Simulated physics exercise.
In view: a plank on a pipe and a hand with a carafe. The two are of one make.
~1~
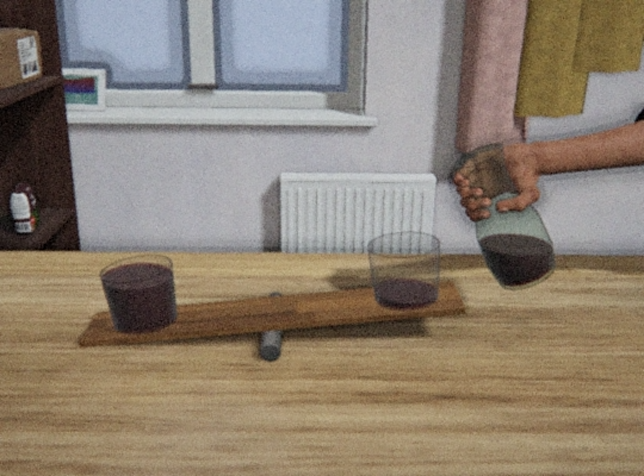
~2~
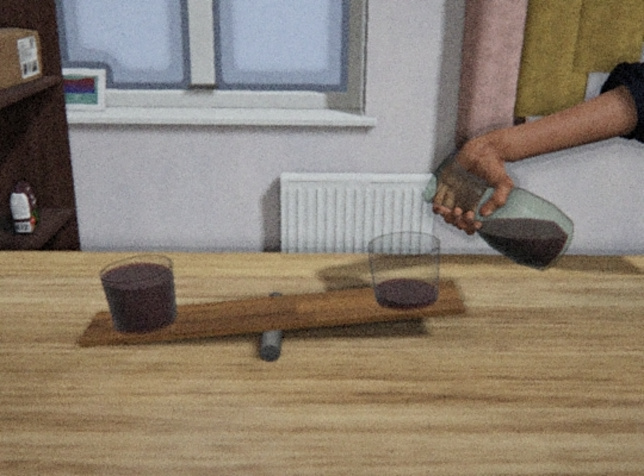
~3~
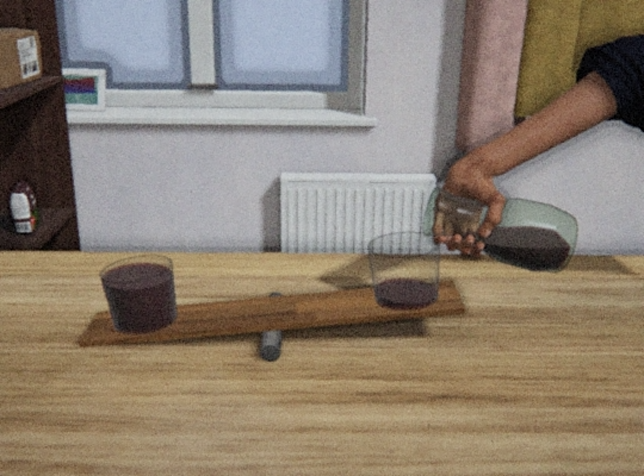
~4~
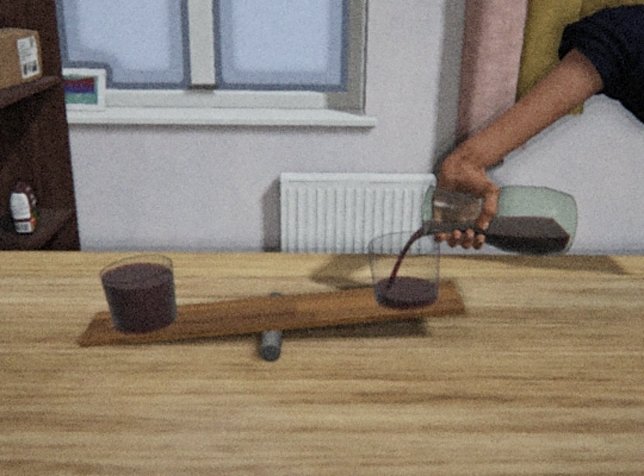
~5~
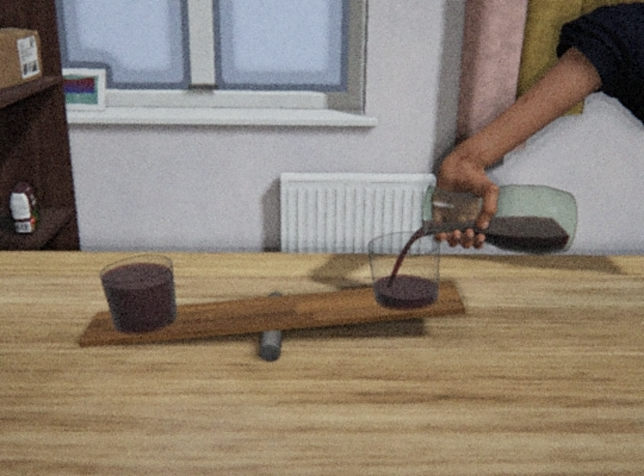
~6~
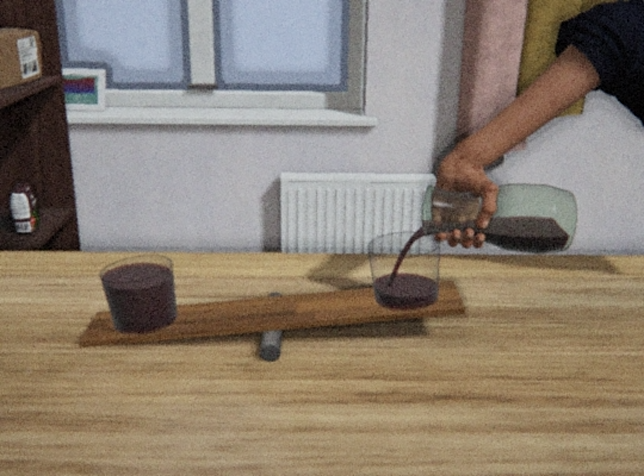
The clip opens on a wooden plank resting tilted across a pipe, a fuller glass on its low left end and a nearly empty one on its raised right end. A hand tips a carafe toward the right glass, then pours dark liquid, slightly raising its level while the plank stays still.
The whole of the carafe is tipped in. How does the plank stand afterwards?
The plank keeps its lean.
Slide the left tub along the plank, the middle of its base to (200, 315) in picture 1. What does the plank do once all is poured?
Then: Goes down there.
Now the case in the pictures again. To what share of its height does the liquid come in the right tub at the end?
Close to 60 %.
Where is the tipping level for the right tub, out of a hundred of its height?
I make it 80 per cent.
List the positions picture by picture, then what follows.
In the first picture, a hand has the carafe; carafe (503, 215) tipped 25° with all of its load; right tub (405, 270) nearly empty, raised; left tub (141, 294) nearly full, on the low side.
In the second picture, the carafe is tipped; pipe (271, 351); right tub nearly empty, surface at (406, 291).
In the third picture, the carafe is tipped; carafe (496, 227) tipped 75° with all of its load; right tub (405, 270) nearly empty.
In the fourth picture, the stream is running; pipe (271, 351); right tub nearly empty, surface at (406, 289); left tub nearly full, surface at (138, 276).
In the fifth picture, the stream is running; carafe (494, 217) tipped 85° with nearly all of its load; right tub (405, 270) about a quarter full.
In the sixth picture, the stream is running; pipe (271, 351); right tub about a quarter full, surface at (406, 285); left tub nearly full, surface at (138, 276).
Shortly, the right tub is about half full; the plank leans as before.
At the finish, the right tub is about two thirds full; the plank leans as before.
